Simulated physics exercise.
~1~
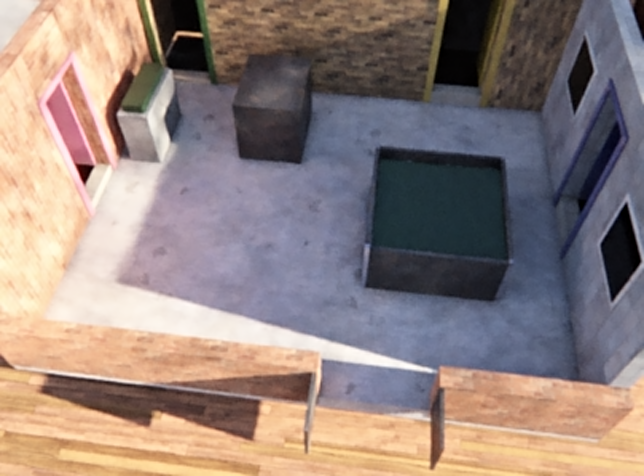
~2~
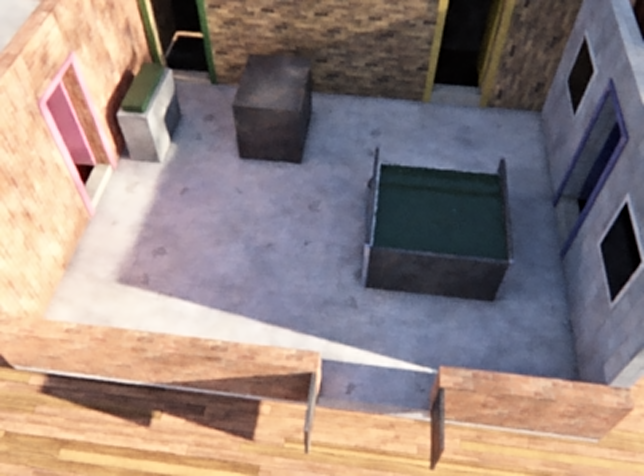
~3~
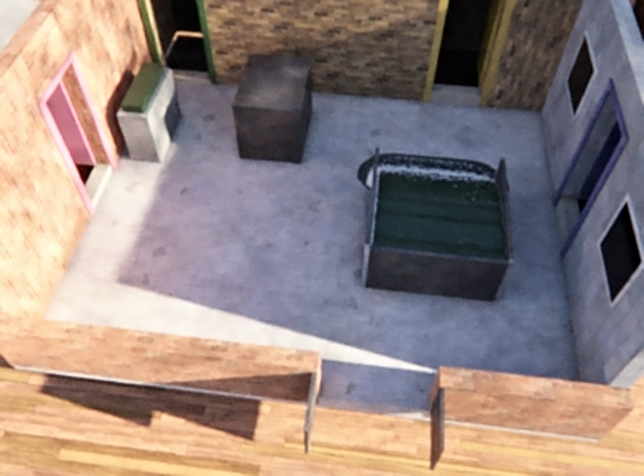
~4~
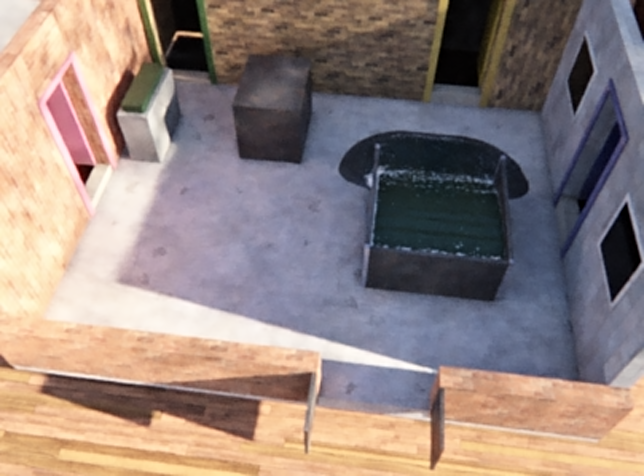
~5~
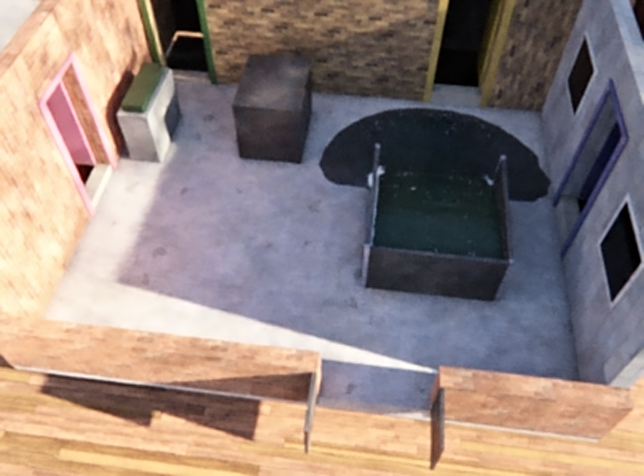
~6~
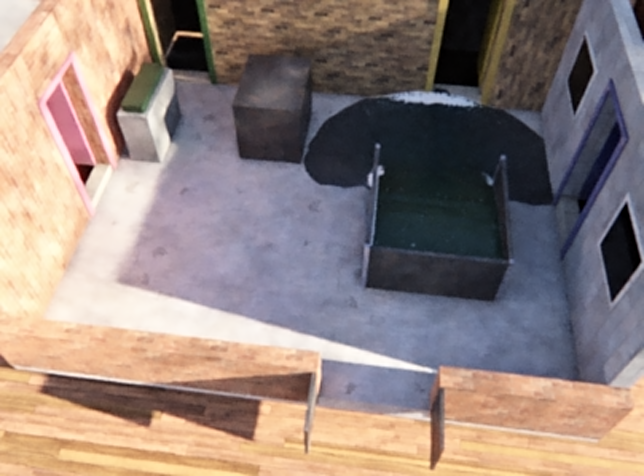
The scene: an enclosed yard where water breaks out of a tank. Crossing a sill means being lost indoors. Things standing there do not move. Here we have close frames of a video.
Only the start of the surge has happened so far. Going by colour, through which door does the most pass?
Through the yellow door.
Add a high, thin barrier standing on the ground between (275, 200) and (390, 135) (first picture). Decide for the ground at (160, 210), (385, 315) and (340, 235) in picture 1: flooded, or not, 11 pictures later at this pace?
Well, in order I'd call them unreached, unreached and reached.
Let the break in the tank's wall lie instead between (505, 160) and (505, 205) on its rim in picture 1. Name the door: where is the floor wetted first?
I'd say the door marked blue.
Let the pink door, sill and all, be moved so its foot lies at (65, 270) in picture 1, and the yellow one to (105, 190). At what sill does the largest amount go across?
The green door, I'd say.
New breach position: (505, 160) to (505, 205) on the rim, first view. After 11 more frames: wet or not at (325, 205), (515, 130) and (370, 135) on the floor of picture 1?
The first spot is left untouched, the second soaked through, the third left untouched.
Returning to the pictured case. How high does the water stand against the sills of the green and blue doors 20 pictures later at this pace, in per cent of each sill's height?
About 150 and 40 per cent.
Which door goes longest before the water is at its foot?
The one in pink.
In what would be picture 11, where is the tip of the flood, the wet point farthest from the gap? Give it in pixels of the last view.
Farthest reach: About (268, 90).
A moment on, water covers 25 % of the floor; pink door not reached, green door not reached, yellow door some in, blue door not reached.
Next, water covers 30 % of the floor; pink door not reached, green door wet at the sill, nothing in, yellow door a lot in, blue door not reached.
Then, water covers 50 % of the floor; pink door wet at the sill, nothing in, green door a trickle in, yellow door a lot in, blue door wet at the sill, nothing in.
Later, water covers 95 % of the floor; pink door wet at the sill, nothing in, green door some in, yellow door a lot in, blue door wet at the sill, nothing in.
In the end, water covers 95 % of the floor; pink door wet at the sill, nothing in, green door some in, yellow door a lot in, blue door wet at the sill, nothing in; the yellow door has let in the most.
